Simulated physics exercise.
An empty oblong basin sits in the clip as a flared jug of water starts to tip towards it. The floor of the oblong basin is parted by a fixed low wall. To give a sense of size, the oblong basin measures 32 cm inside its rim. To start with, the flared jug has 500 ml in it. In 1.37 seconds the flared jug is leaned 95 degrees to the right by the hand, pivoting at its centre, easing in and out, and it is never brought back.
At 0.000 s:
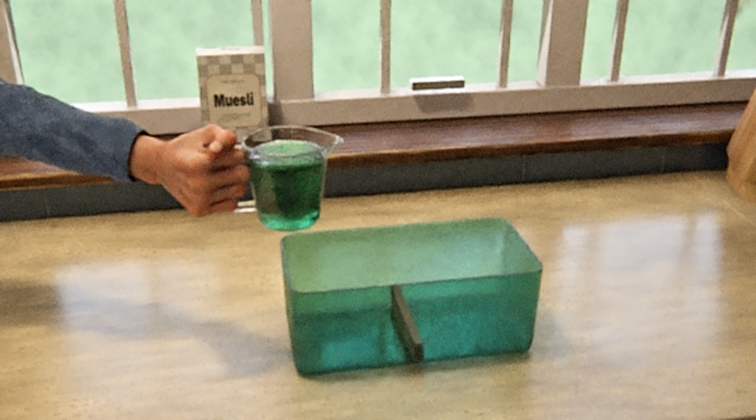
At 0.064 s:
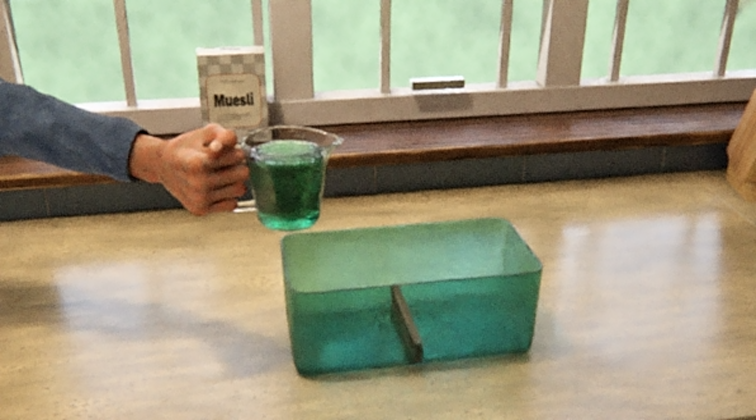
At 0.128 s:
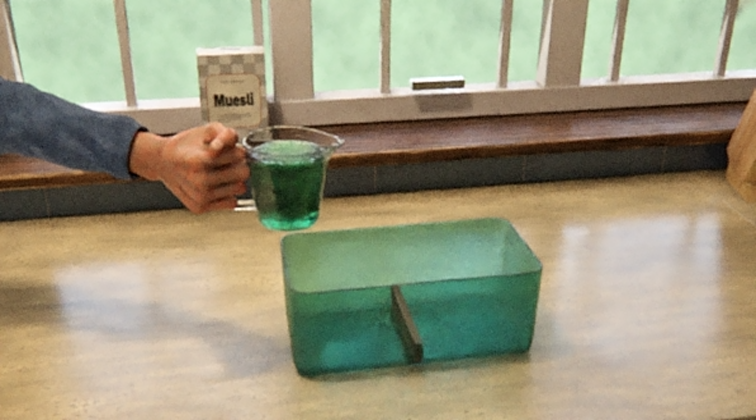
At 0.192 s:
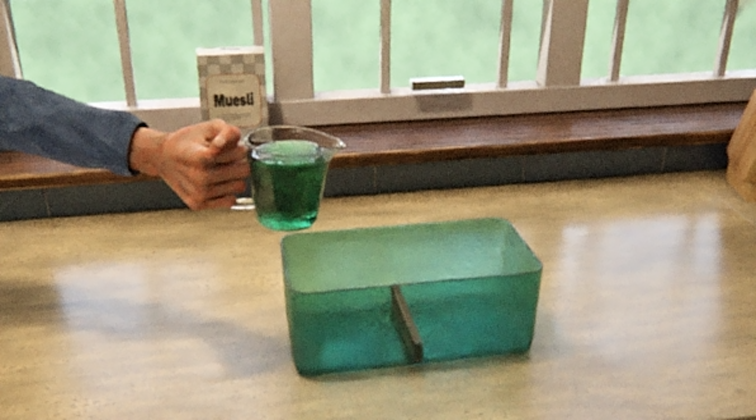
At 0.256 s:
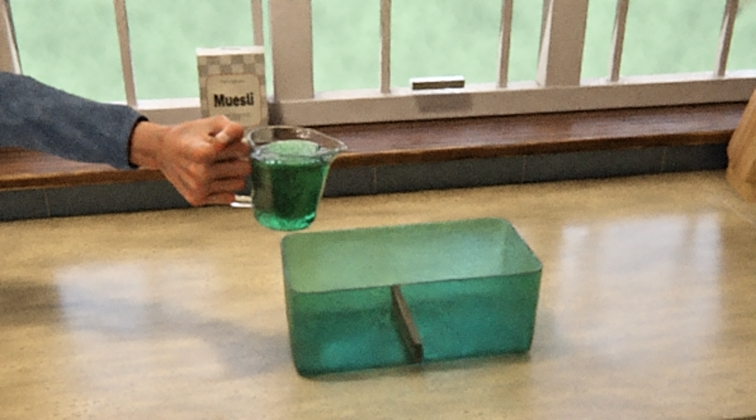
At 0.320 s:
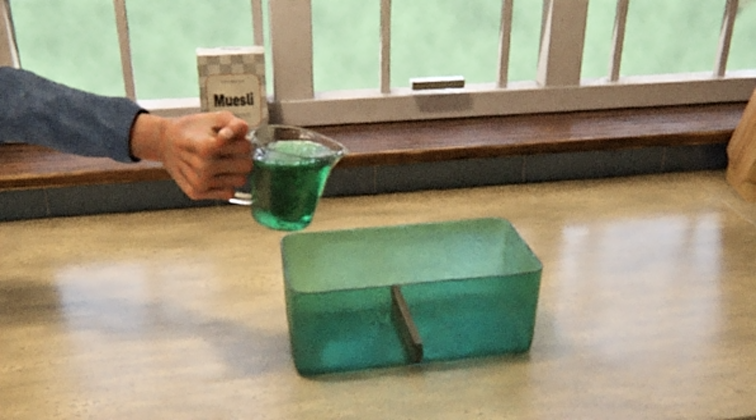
A hand held a clear glass jug of green liquid above and behind an empty, see-through green basin with a low dark divider, then slowly leaned the jug slightly to the right.
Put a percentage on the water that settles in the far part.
Roughly 20 per cent ends up there.
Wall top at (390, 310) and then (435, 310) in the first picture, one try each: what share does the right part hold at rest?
First 55, then 10 per cent.
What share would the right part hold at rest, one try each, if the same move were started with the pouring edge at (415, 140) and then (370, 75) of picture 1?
I'd say 95 percent on the first go, 85 percent on the next.
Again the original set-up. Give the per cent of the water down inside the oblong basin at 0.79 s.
Around 10%.
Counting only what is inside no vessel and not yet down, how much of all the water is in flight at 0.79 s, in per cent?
Roughly 16 %.
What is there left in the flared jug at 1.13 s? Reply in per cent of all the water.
Roughly 26 per cent.
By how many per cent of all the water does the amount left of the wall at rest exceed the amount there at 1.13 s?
About 36 percent, give or take.
After 0.79 s the tilt is 58° and 76 per cent is still to pour, 7 is left of the wall and 2 right of it.
After 1.13 s the tilt is 88° and 26 per cent is still to pour, 44 is left of the wall and 17 right of it.
After 1.48 s the tilt is 95° and 2 per cent is still to pour, 77 is left of the wall and 19 right of it.
After 1.87 s the tilt is 95° and 0 per cent is still to pour, 79 is left of the wall and 20 right of it.
In the end 79 per cent lies left of the wall, 20 right of it and 1 outside.
